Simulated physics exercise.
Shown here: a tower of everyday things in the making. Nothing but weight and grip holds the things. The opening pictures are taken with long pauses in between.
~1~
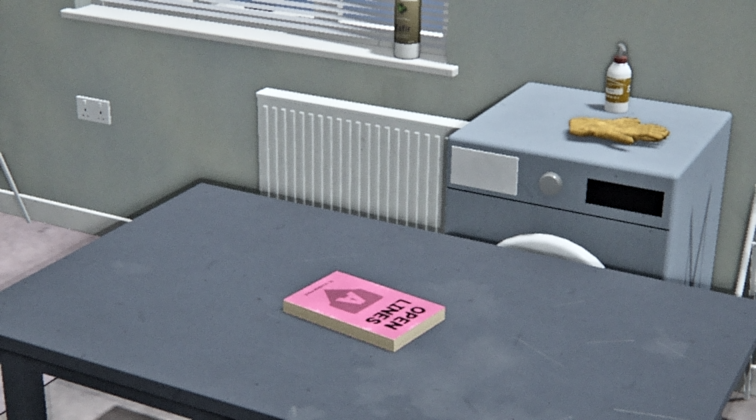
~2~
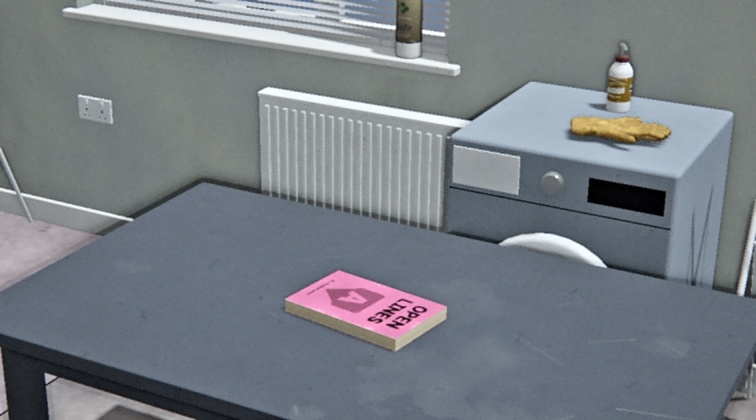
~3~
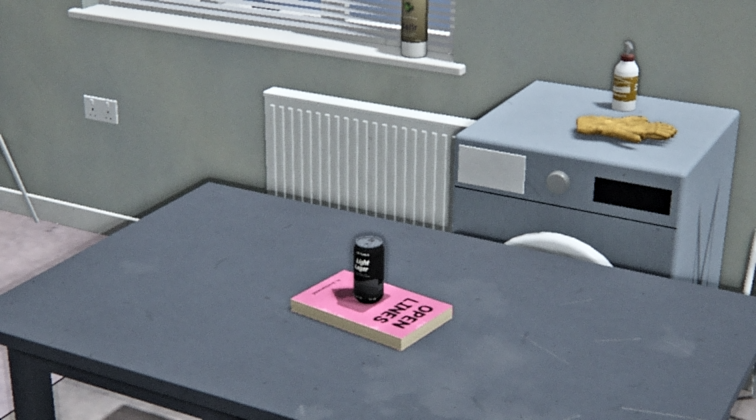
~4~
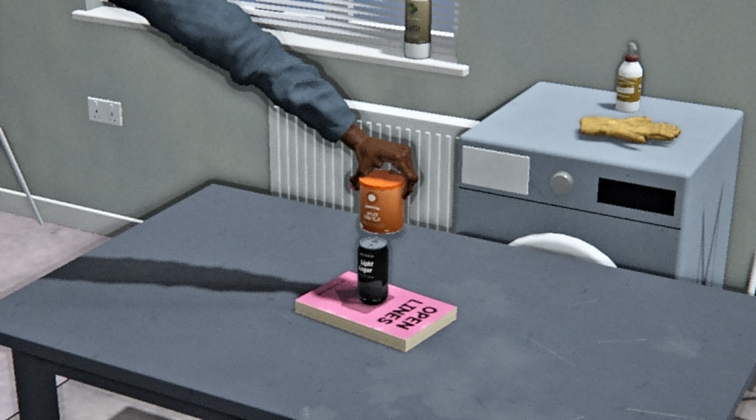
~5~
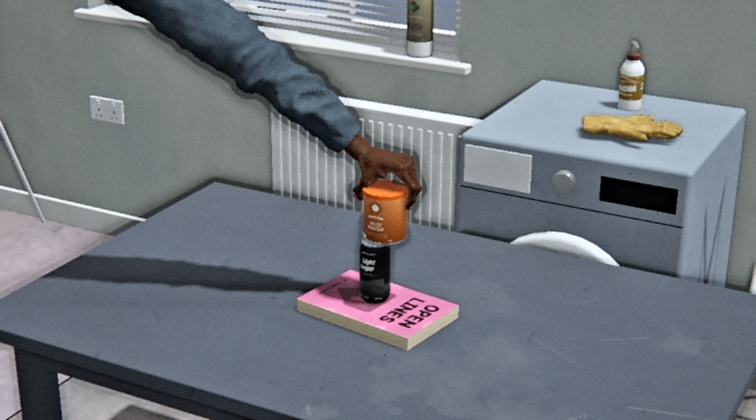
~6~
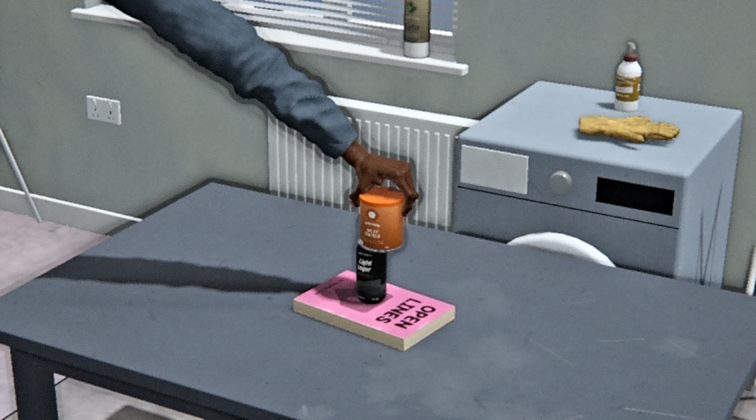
At first, a pink book lies alone on a dark table, with a radiator and a washing machine behind it. Then a black can stands upright on the book, and a hand reaches in from the left, lowers an orange pot onto the can and keeps hold of it.
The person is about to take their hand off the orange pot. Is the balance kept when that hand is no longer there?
Yes, the balance is kept.
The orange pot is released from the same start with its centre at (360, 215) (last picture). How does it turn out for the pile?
Afterwards the pile remains stable.
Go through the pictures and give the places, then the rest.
In the first frame, the last thing is not in view yet.
In the second frame, the last thing is not in view yet.
In the third frame, the last thing is not in view yet; black can (369, 270).
The fourth frame shows on its way; orange pot (382, 203); black can (373, 272).
The fifth frame shows on its way; orange pot (385, 213); black can (375, 270).
The sixth frame shows set down, still held; orange pot (382, 220); black can (371, 271).
Then, 0.50 s after the last picture, nothing has stirred.
Then, 1.20 s after the last picture, orange pot resting near (383, 220).
At rest, all 3 in place. Seen from the same camera at the end, orange pot near (384, 220). The pile holds.
